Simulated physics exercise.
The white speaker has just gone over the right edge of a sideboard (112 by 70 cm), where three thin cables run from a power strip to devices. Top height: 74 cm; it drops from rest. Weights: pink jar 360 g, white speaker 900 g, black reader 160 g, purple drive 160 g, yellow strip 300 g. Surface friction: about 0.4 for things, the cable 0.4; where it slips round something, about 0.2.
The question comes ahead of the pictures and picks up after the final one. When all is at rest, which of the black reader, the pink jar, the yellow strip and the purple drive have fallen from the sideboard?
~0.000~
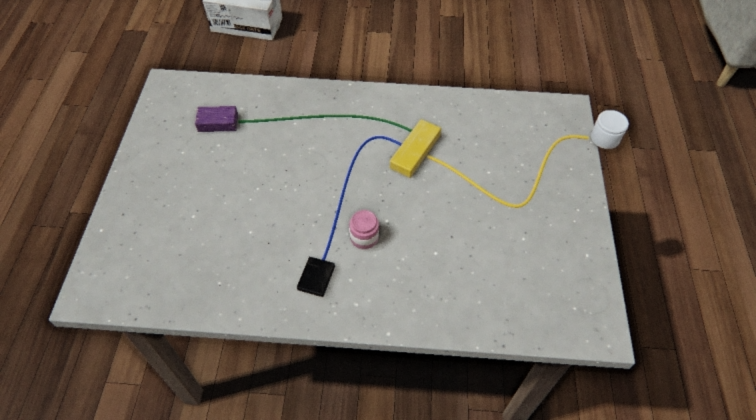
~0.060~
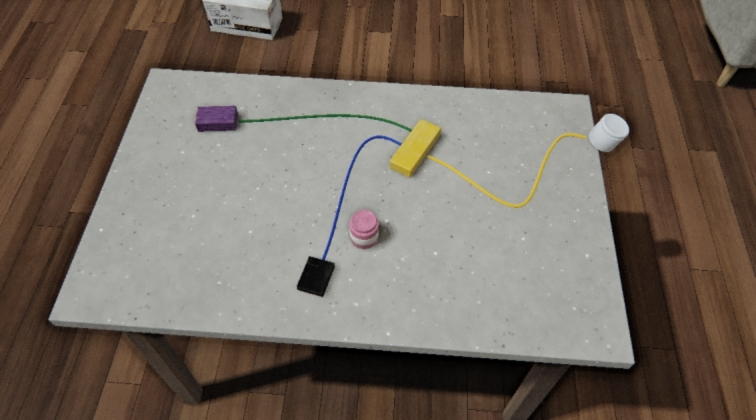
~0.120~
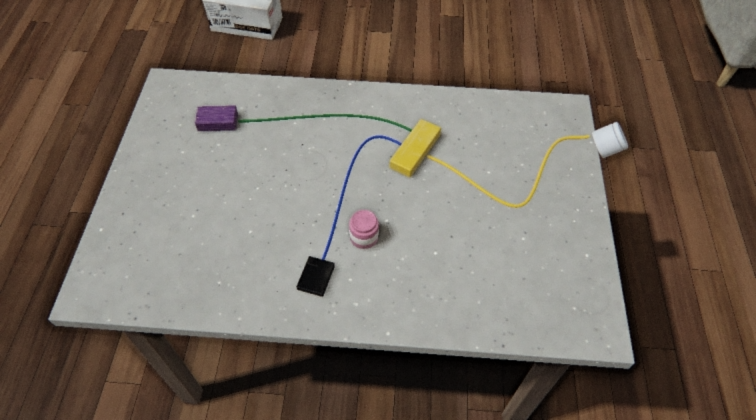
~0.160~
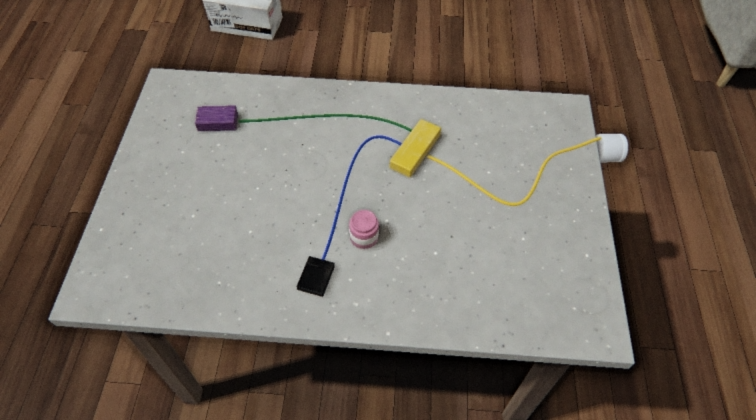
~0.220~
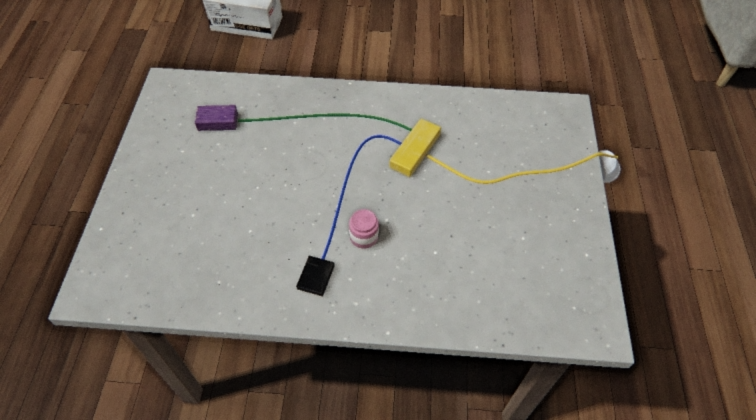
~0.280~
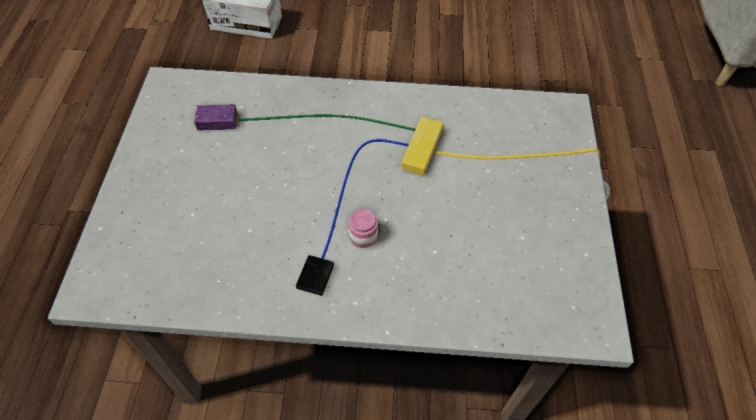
Result: Black reader goes over the edge, pink jar keeps to the top, yellow strip falls off, purple drive goes over the edge.
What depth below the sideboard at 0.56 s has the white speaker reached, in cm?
Roughly 50 centimetres.
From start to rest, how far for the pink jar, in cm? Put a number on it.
I'd say close to 6 centimetres.
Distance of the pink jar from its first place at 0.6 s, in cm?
Looks like close to 5 cm, more or less.
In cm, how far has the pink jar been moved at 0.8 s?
Roughly 6 cm.
At 0.6 s, the strip's end of the yellow cable at (550, 160); purple drive 30 cm off its start, yellow strip 28 cm off its start, black reader 11 cm off its start.
At 0.8 s, the strip has left the top; purple drive 53 cm off its start, yellow strip over the edge, black reader 41 cm off its start.
At 1.1 s, the strip has left the top; purple drive 87 cm off its start at (585, 134), black reader 69 cm off its start at (594, 164), yellow strip over the edge.
At 1.4 s, the strip has left the top; purple drive over the edge, black reader over the edge, yellow strip over the edge.
At 2.6 s, the strip has left the top; purple drive over the edge, black reader over the edge, yellow strip over the edge, pink jar 6 cm off its start at (394, 216).
